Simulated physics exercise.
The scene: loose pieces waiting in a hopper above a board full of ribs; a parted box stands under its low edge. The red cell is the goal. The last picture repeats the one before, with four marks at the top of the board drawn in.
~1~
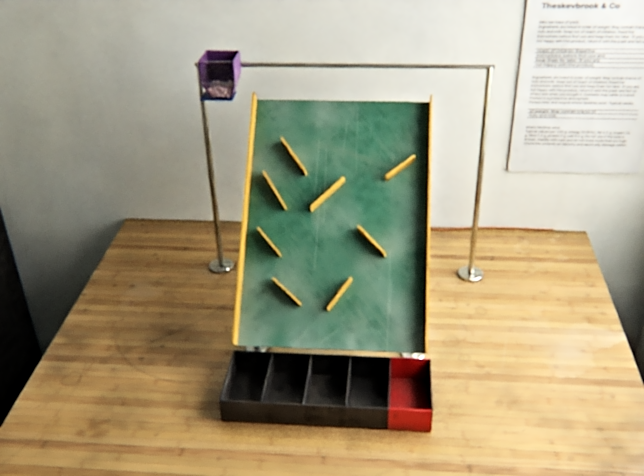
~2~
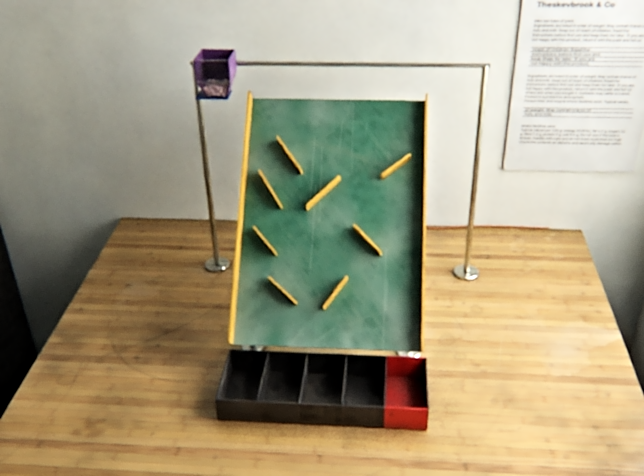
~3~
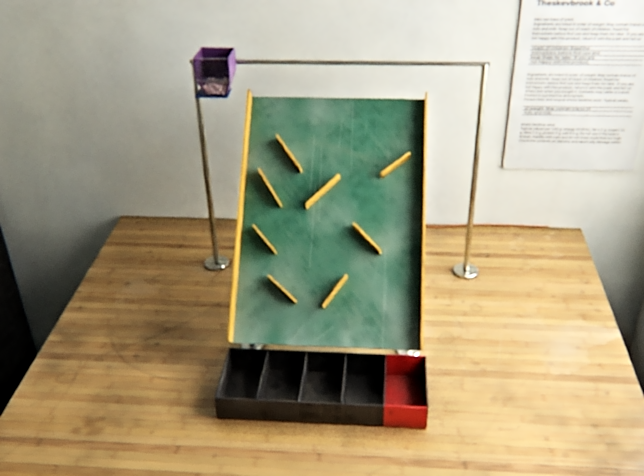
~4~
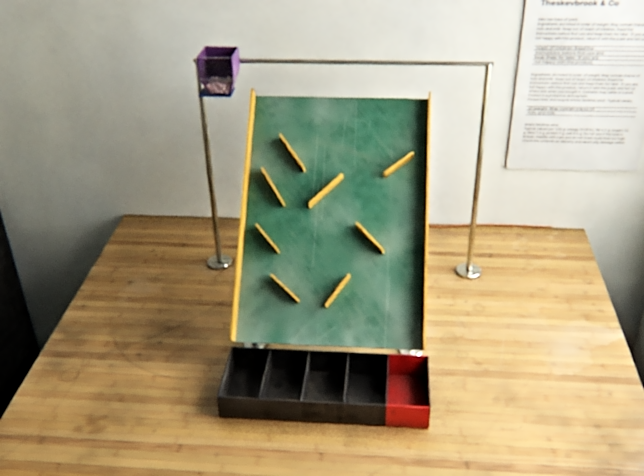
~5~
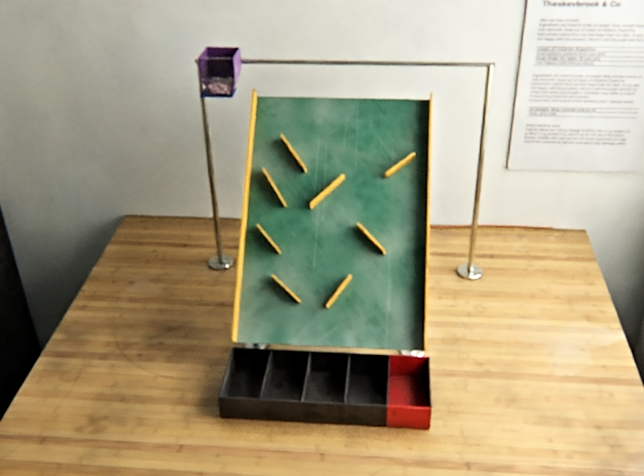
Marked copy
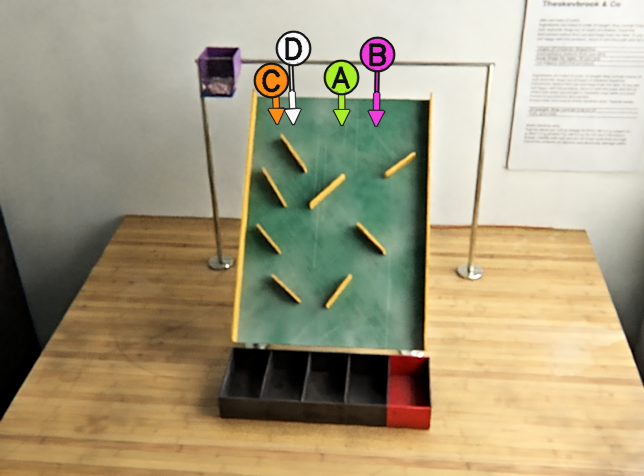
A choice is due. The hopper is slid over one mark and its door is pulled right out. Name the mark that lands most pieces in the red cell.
B beats the others.
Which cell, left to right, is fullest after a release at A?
It is the third one.
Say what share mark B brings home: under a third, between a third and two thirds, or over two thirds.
Mark B gives between a third and two thirds.
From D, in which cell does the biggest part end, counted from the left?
The third.
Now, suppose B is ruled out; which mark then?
That would be A.
On the marked copy, mark A meets the board at (341, 119); mark B meets the board at (376, 120); mark C meets the board at (276, 118); mark D meets the board at (293, 118).
With A, about a quarter in the red cell, about two thirds in other cells, a stray few outside the box.
With B, about a third in the red cell, about half in other cells, a small part outside the box.
With C, none in the red cell, most in other cells, a small part outside the box.
With D, none in the red cell, nearly all in other cells, a small part outside the box.
